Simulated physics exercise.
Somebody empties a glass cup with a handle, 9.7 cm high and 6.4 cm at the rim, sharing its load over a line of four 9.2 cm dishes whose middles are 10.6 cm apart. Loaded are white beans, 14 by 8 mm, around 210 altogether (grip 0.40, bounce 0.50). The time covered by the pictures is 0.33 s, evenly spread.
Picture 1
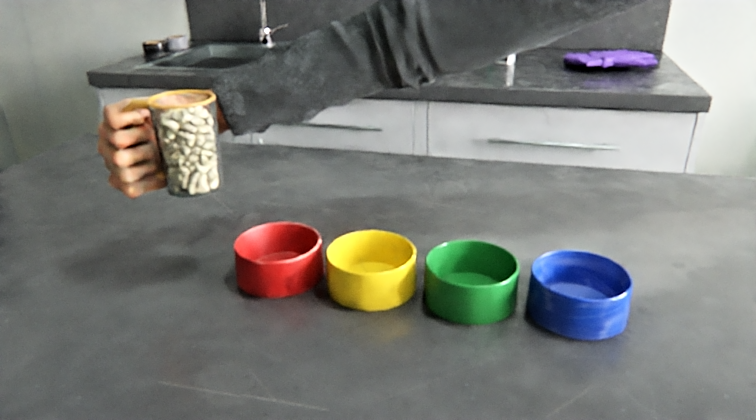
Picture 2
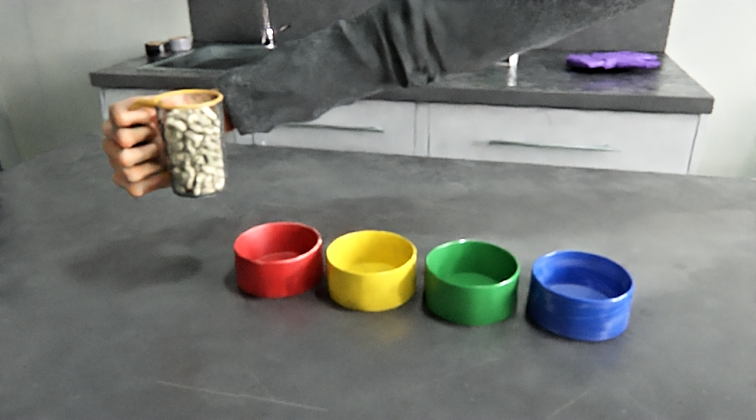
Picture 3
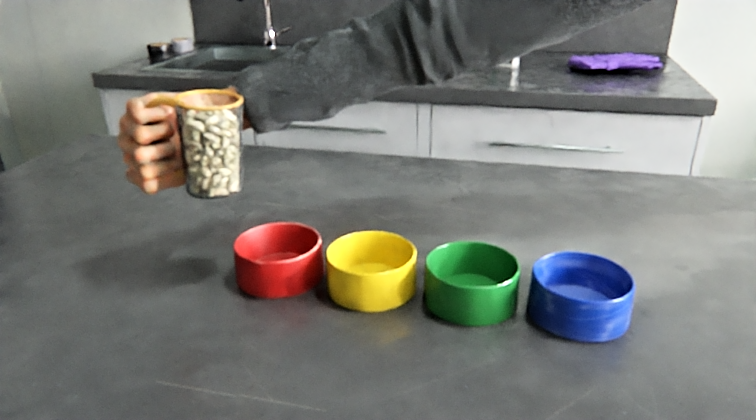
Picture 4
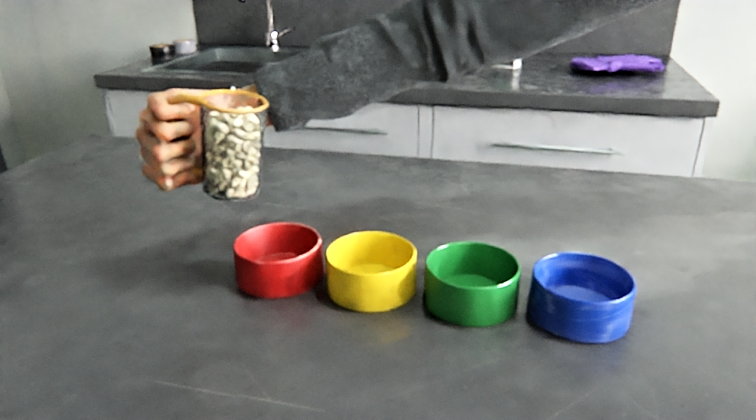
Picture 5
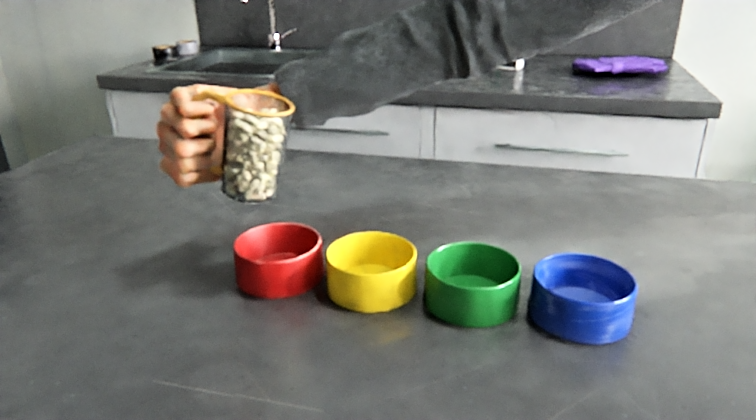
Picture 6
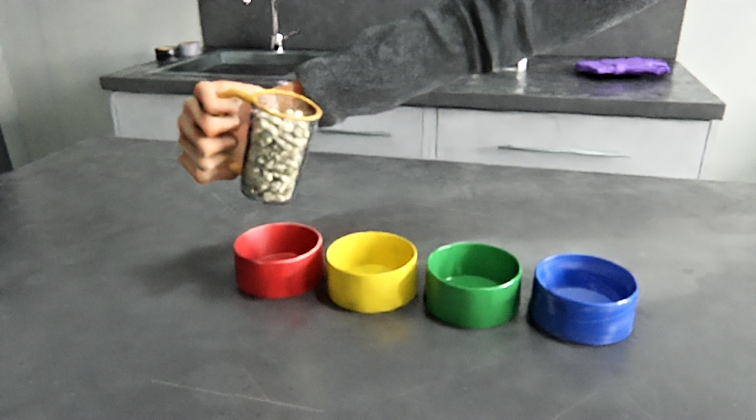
In a grey kitchen, a hand moves a glass cup of white beans rightward, gradually tilting it above four coloured dishes.
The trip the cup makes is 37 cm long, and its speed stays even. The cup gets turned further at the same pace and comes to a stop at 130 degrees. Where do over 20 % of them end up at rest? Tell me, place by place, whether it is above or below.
Result: Red: I'd say it gets a fifth at most; blue: I'd say it gets more than a fifth; green: I'd say it gets a fifth at most; yellow: I'd say it gets a fifth at most; counter: I'd say it gets a fifth at most.
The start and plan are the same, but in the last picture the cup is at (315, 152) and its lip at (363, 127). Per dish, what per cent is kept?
You'd end up with red at 0, blue at 90, green at 0 and yellow at 0.
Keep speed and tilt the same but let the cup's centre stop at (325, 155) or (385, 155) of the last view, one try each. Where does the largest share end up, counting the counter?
I'd bet on yellow for the first try and green for the second.
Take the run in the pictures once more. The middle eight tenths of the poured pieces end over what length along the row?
I'd put it near 7 cm.
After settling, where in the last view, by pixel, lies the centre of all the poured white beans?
Near (595, 297).
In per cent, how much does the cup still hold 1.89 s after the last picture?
Approx. 0 % - an estimate.
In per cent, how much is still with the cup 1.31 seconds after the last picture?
Load share: Near 95 percent.
Then, 0.78 s after the last picture, tilt 70 degrees; cup holds 100 %.
Then, 1.31 s after the last picture, tilt 105 degrees; cup holds 95 %.
Then, 1.89 s after the last picture, tilt 130 degrees; cup holds 0 %, blue 90 %.
In the end, red 0 %, blue 90 %, green 0 %, yellow 0 %, counter 10 %.
